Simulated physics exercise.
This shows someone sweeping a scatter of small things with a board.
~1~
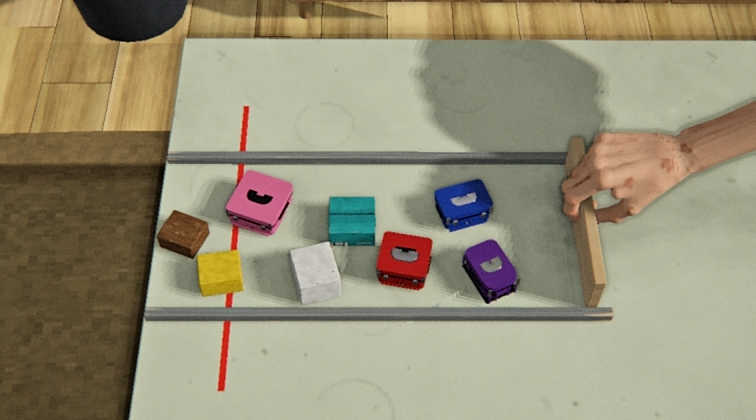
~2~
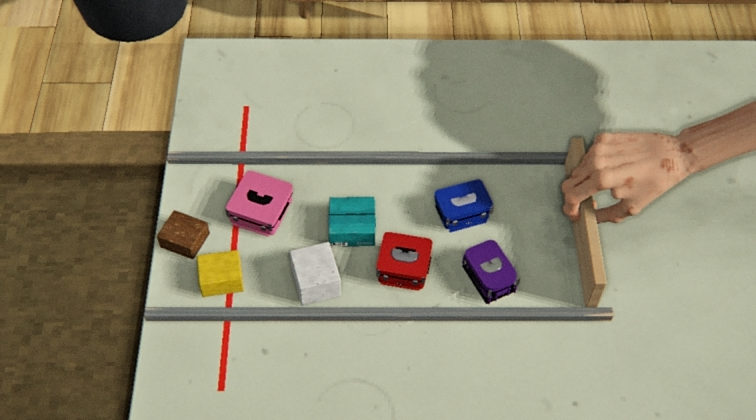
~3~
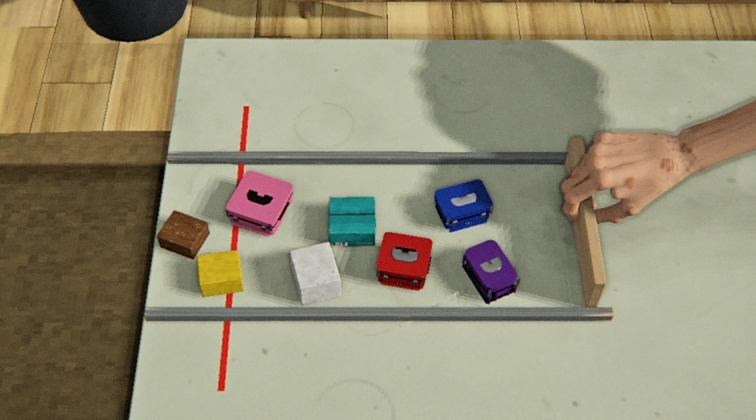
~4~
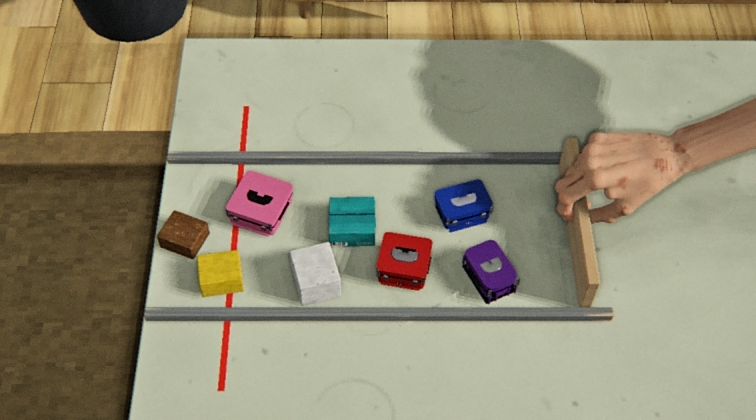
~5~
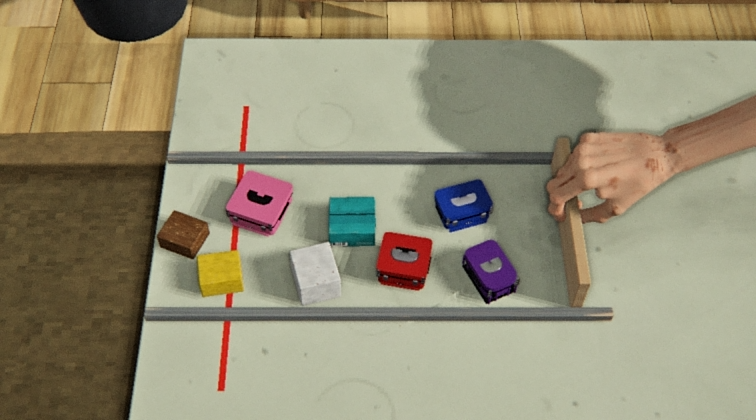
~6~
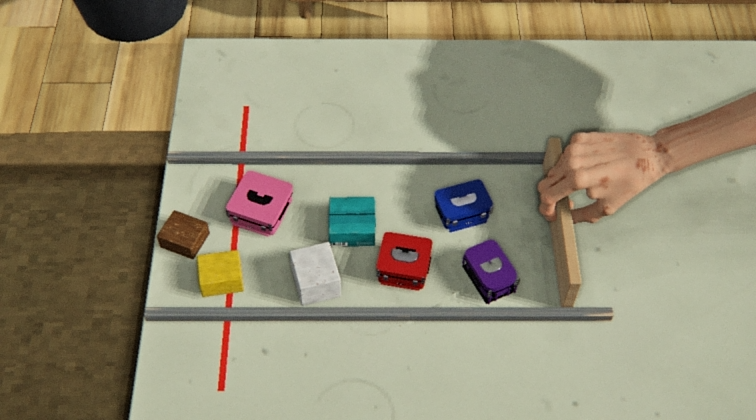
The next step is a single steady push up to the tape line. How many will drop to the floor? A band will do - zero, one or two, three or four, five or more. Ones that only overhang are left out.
Once the push stops, three or four will be gone from the table.
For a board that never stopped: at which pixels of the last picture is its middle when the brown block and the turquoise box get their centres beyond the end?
With the brown block it sits around (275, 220), with the turquoise box around (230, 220).
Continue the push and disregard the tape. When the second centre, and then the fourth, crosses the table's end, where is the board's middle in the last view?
It sits near (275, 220), and then near (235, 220).
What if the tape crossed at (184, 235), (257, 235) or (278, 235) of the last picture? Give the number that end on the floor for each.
In order, the counts are 6, 2 and 1.
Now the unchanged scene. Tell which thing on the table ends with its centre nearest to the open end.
It's the pink case that ends nearest.
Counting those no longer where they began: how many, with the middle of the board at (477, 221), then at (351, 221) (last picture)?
Counts: 2, 7.
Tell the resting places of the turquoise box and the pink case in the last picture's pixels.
The first ends close to (164, 226), the second close to (164, 181).
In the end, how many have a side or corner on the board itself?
It adds up to 2.
Early on, none off yet; brown block at rest near (184, 235); yellow block at rest near (221, 274); pink case at rest near (261, 205).
Finally, the number that fall off is three or four; lost, white block, yellow block and brown block.
